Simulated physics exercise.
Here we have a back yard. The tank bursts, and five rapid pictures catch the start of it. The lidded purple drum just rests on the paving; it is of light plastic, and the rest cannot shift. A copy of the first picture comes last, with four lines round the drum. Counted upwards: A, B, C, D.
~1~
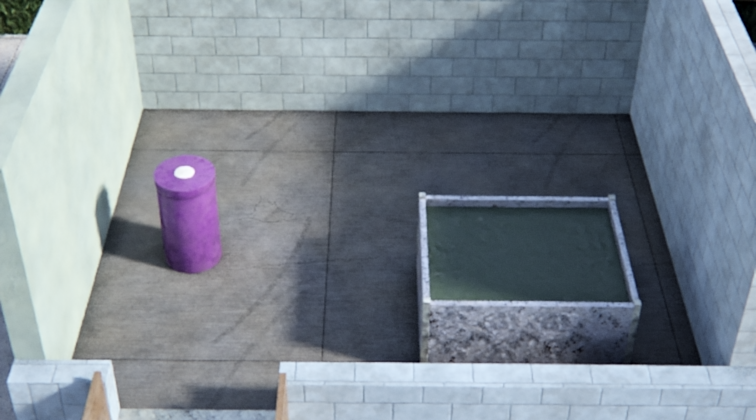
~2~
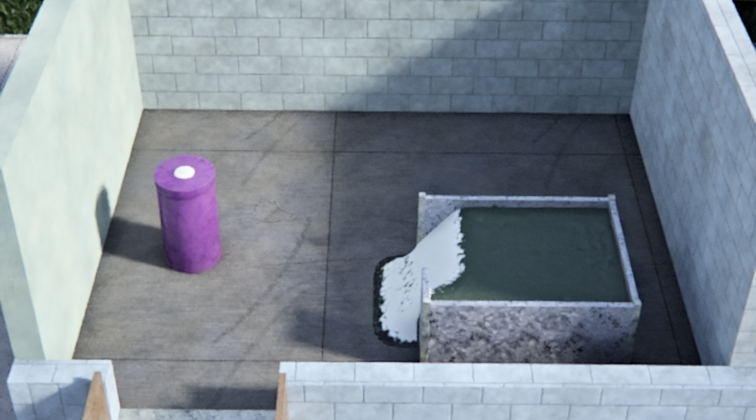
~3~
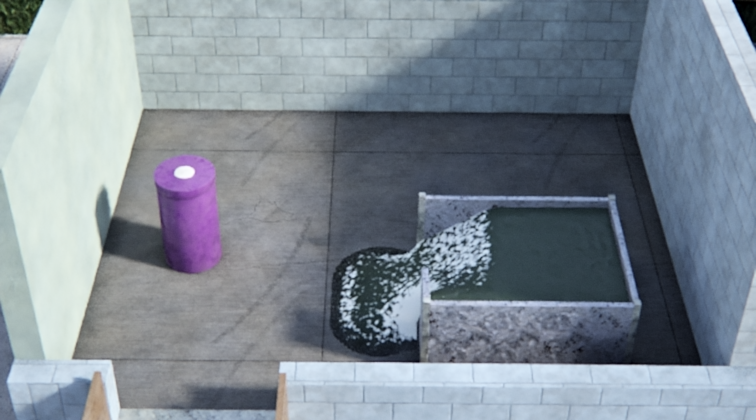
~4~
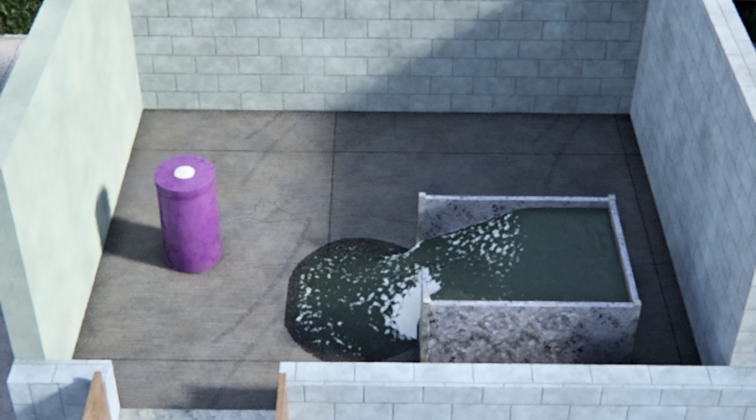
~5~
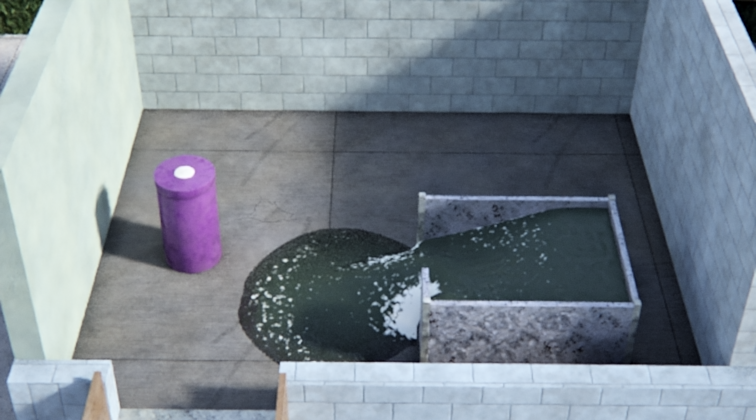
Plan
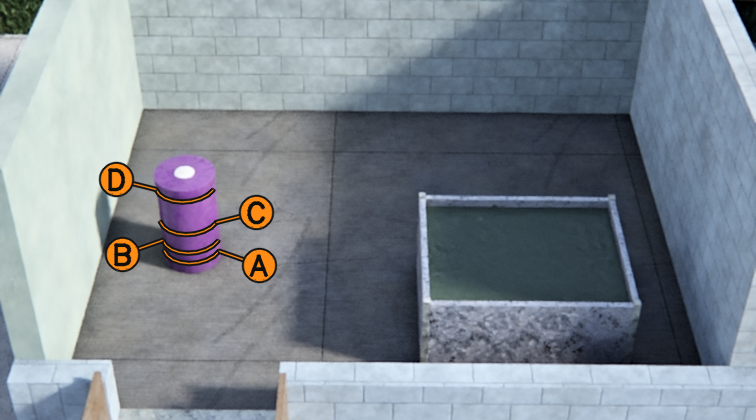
A stone tank full of dark green water in a walled yard burst open on its left side, and the water foamed out and spread leftward across the ground, while the purple drum stayed still.
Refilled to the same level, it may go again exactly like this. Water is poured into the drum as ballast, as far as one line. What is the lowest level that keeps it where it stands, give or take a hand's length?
Level C.
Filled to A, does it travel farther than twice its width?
Yes, it does.
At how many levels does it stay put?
Two.
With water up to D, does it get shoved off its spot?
No.
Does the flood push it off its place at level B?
Yes, that goes wrong.
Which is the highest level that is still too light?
It is B.
On the marked copy, A at (189, 263); B at (187, 253); C at (185, 234); D at (181, 202); from the bottom up A, B, C, D.
With A, it is pushed about 4 times its own width away.
With B, it is pushed about its own width away.
With C, it does not move.
With D, it does not move.
